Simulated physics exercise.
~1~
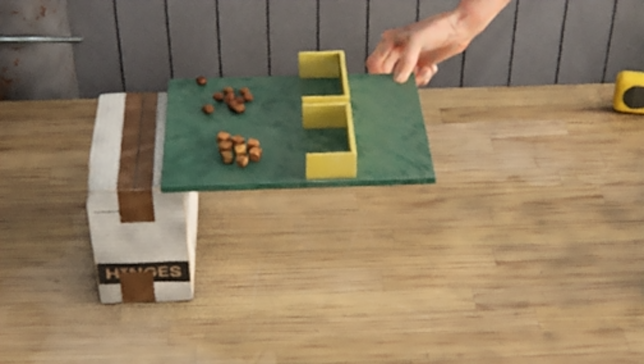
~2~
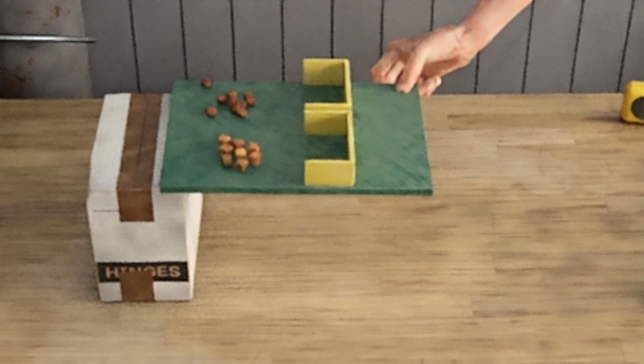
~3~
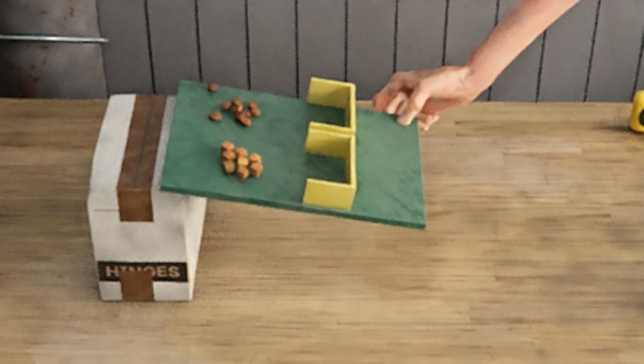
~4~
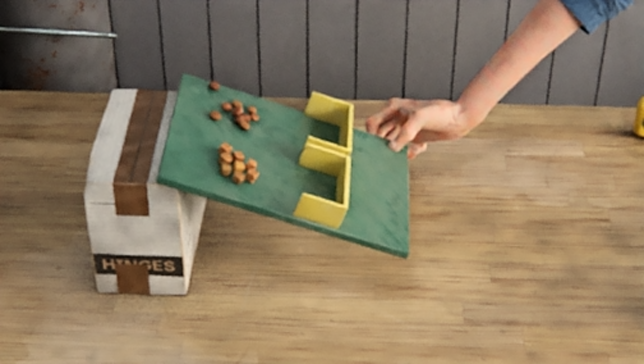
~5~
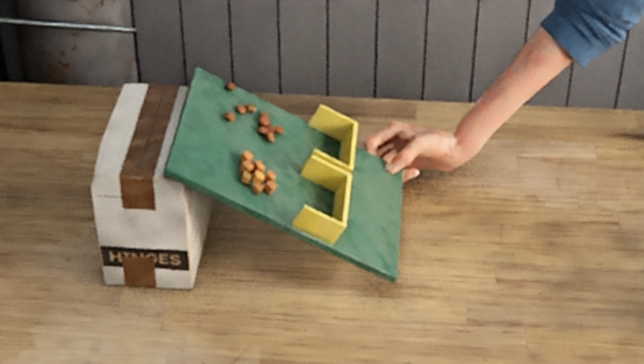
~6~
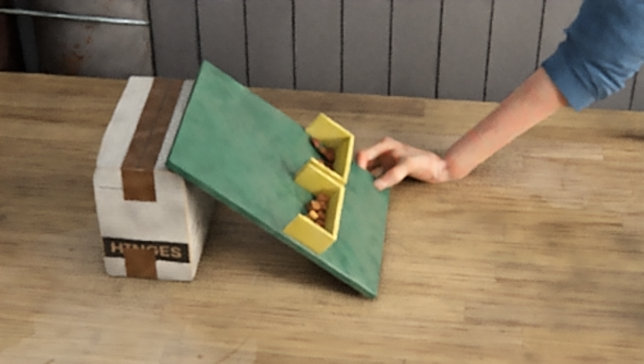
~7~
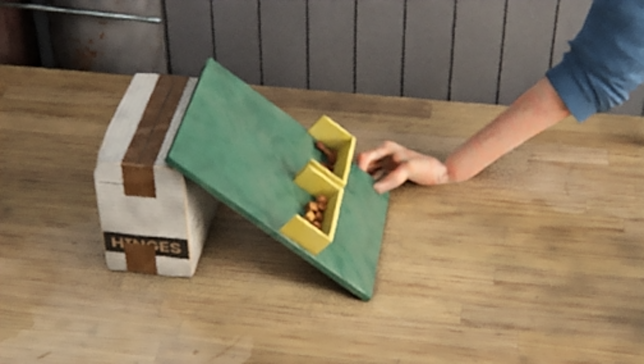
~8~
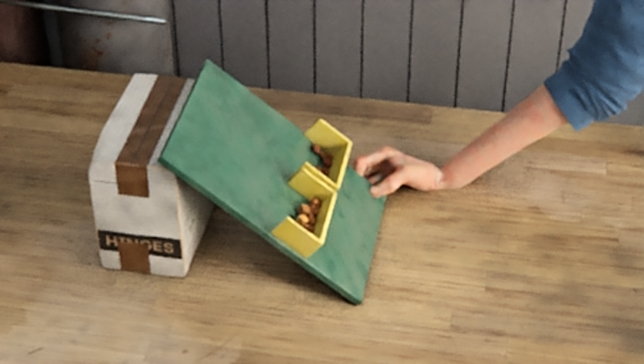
The footage shows a hand lowering the right side of a green board propped on a white box, tilting it steadily until two heaps of small brown nut-like pieces slide down into two yellow barriers, where they stay gathered as the board rests on a steep slope.
